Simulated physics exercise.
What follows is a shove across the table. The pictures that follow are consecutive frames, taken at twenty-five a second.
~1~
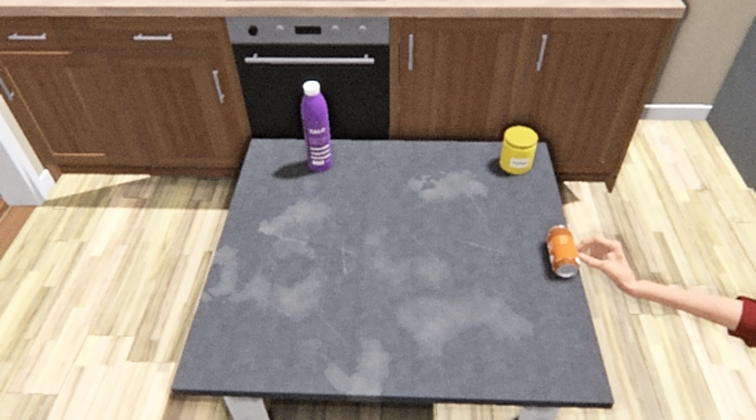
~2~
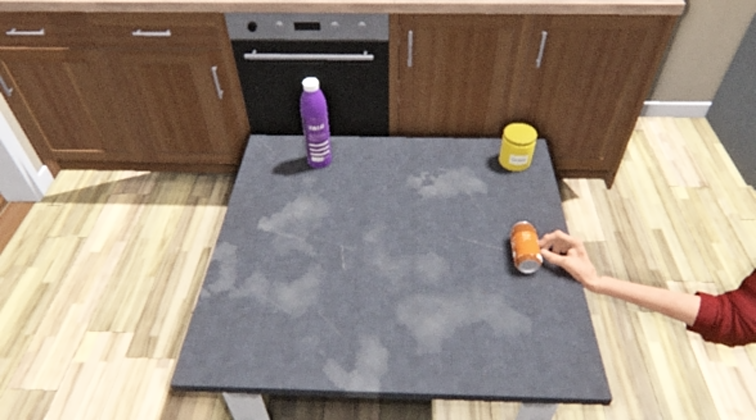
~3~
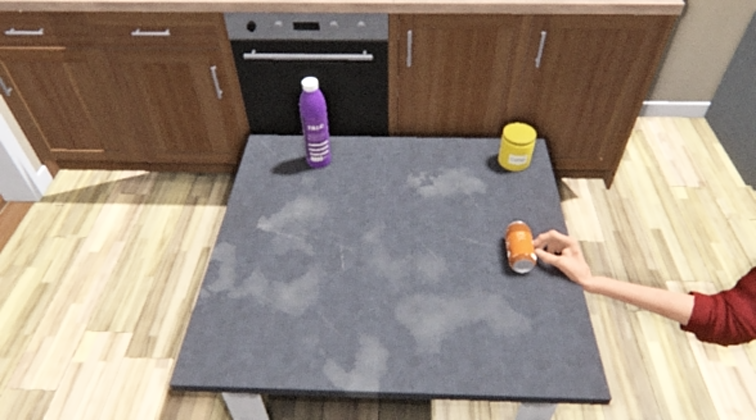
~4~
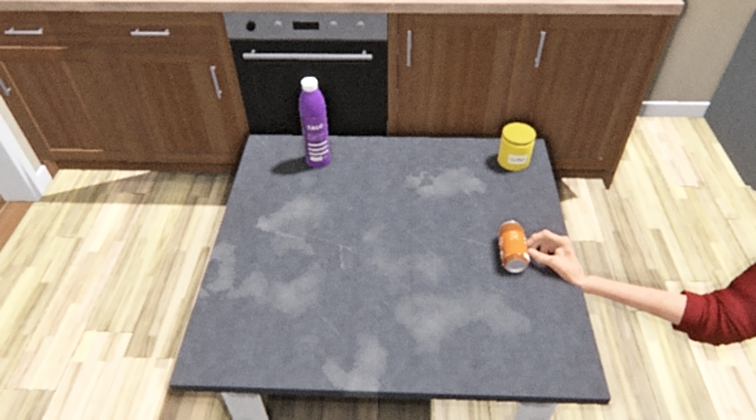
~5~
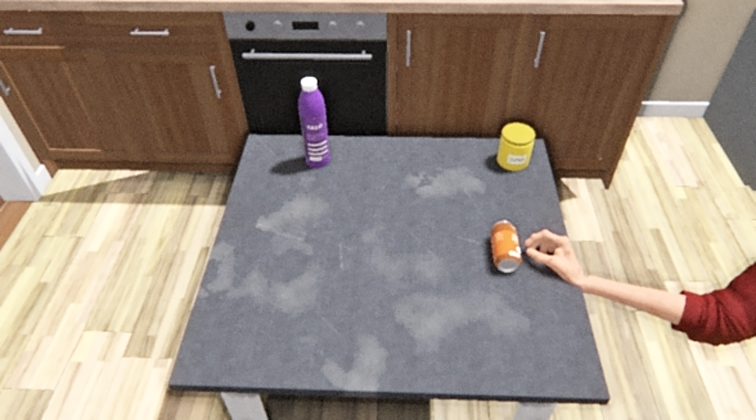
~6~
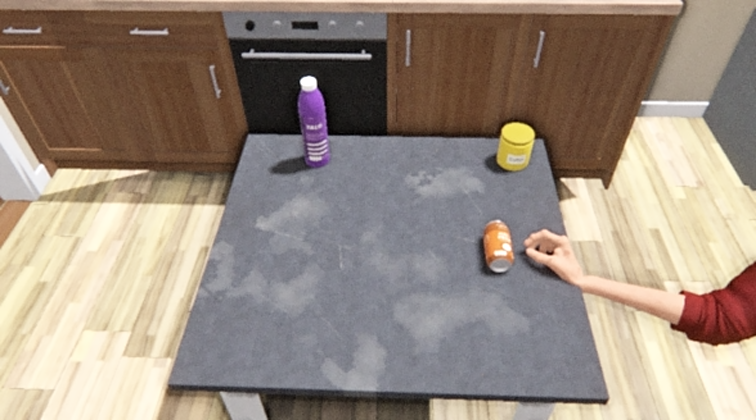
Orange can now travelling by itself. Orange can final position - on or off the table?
It winds up on the table.
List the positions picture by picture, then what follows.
The first frame shows under the hand; orange can (563, 251).
The second frame shows under the hand; orange can (526, 247).
The third frame shows under the hand; orange can (520, 247).
The fourth frame shows orange can (513, 247).
The fifth frame shows orange can (505, 246) shifted a little.
The sixth frame shows orange can (498, 246) shifted a little.
Then, 0.20 s on from there, orange can shifted well along near (467, 245).
Then, 0.50 s on from there, orange can shifted well along near (432, 245).
In the end, moved from the start, orange can. At the end, from the last picture's camera, orange can near (407, 244).
